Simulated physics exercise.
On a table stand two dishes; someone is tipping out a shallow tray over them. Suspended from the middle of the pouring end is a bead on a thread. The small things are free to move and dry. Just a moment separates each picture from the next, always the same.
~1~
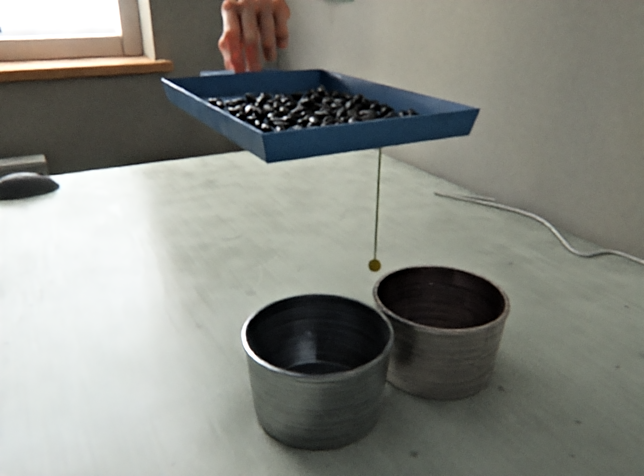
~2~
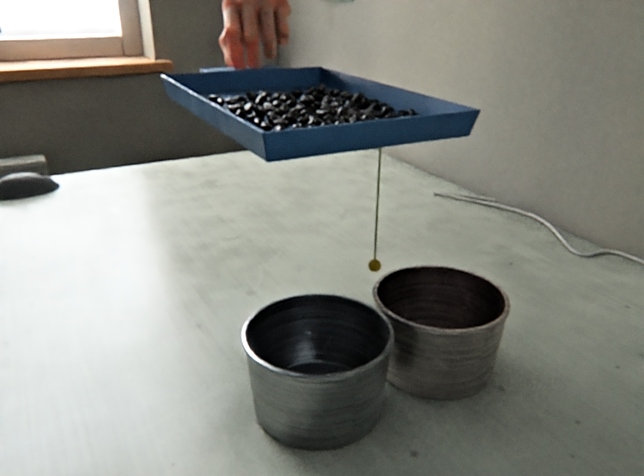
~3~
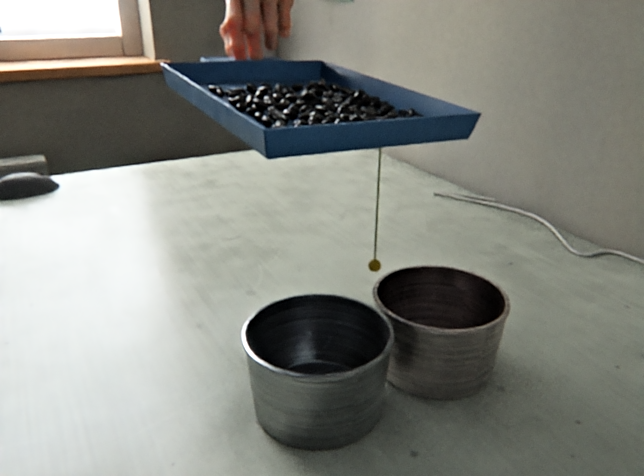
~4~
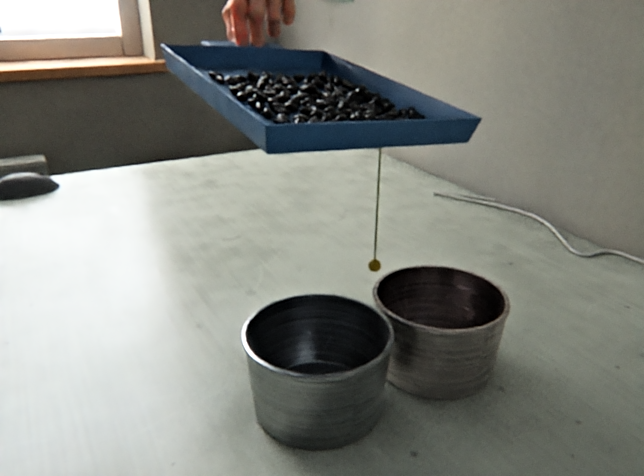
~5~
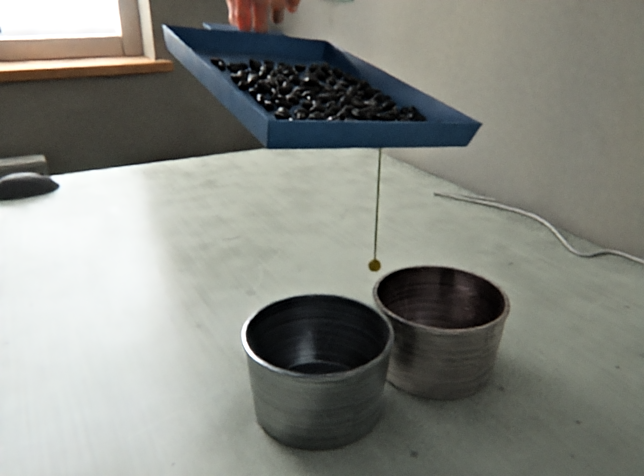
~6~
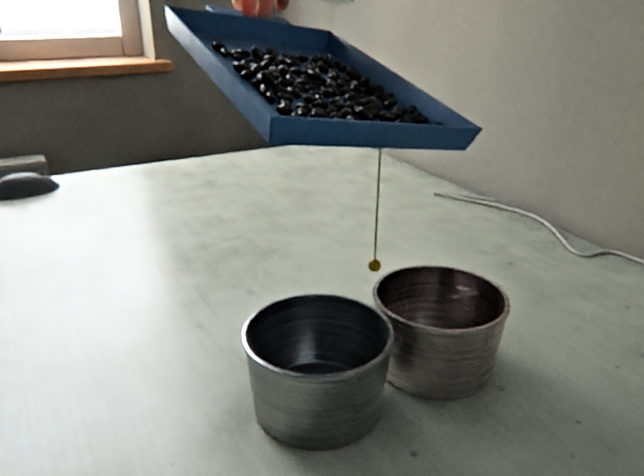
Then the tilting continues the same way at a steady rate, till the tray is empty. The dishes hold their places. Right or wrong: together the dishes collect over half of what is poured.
Wrong.
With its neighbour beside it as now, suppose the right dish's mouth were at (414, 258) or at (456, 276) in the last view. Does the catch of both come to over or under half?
Result, first setup: A majority share; second setup: A majority share.
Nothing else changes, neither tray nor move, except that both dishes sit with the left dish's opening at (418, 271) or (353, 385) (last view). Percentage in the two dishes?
It comes to roughly 90 per cent in one try and roughly 0 per cent in the next.
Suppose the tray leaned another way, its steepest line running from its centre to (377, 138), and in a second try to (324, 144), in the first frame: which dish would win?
First place: The dish to the right; second place: The dish to the left.
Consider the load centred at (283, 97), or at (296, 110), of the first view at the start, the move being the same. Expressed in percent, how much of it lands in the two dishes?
Some 30 and then some 30 per cent.
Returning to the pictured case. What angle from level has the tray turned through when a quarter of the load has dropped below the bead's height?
Somewhere around 105 degrees.
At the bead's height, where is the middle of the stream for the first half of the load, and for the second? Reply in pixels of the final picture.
Roughly (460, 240) first, then roughly (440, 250).
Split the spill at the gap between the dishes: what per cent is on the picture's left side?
Left share: Close to 0 %.
Soon after the last picture, tray tipped steeply; all on the tray.
A little later, tray tipped right over; nearly all on the tray; a stray few in the right dish; a stray few outside both; a stray few in the air.
Later still, tray tipped past a quarter turn; about a third in the right dish; about two thirds outside both.
At rest, tray tipped past a quarter turn; none in the left dish; about a third in the right dish; about two thirds outside both.
